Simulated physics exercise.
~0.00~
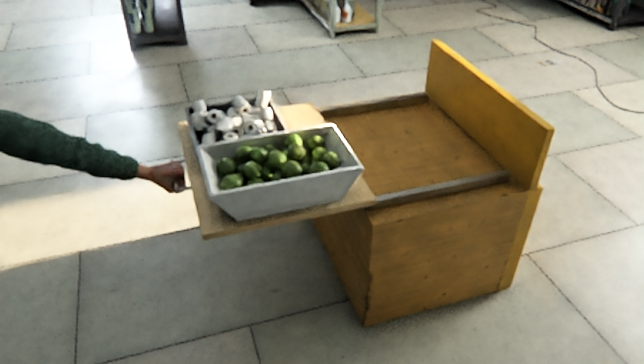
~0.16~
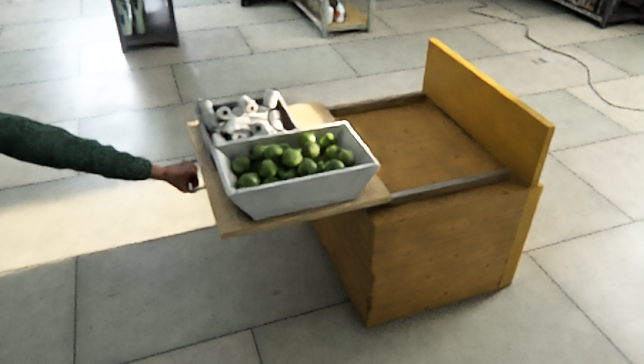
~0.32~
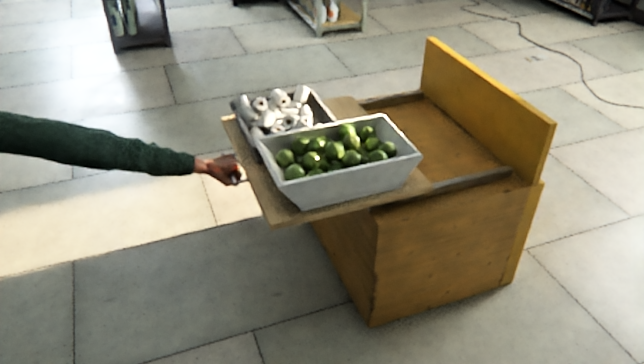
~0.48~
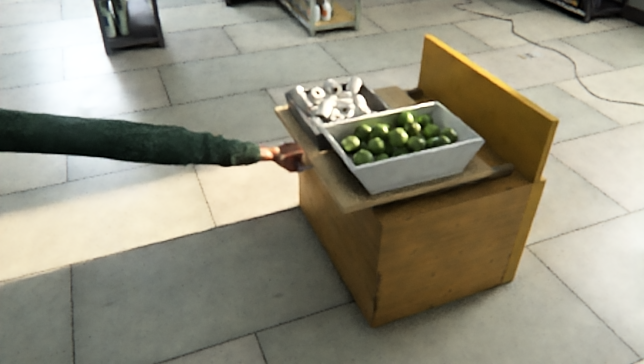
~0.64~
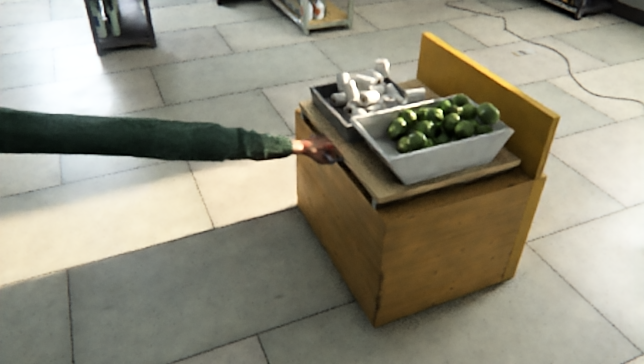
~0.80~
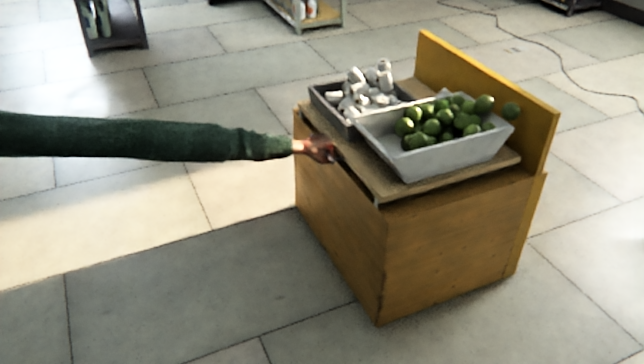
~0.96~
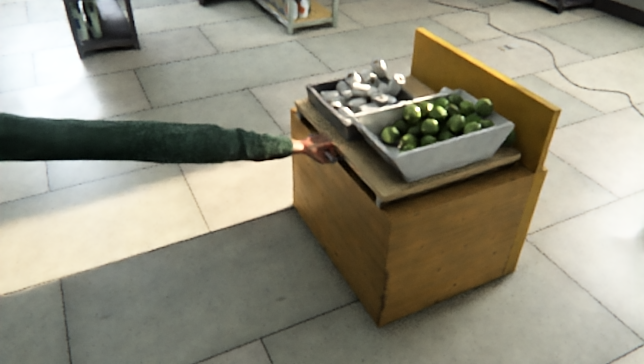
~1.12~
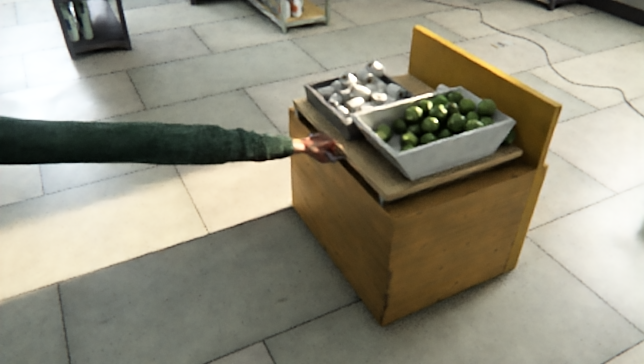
A sliding shelf carrying a box of green apples and a box of white paper rolls was pushed right by a hand until it stopped over its wooden base, jolting the loose load, which then settled with most of it still in the boxes.
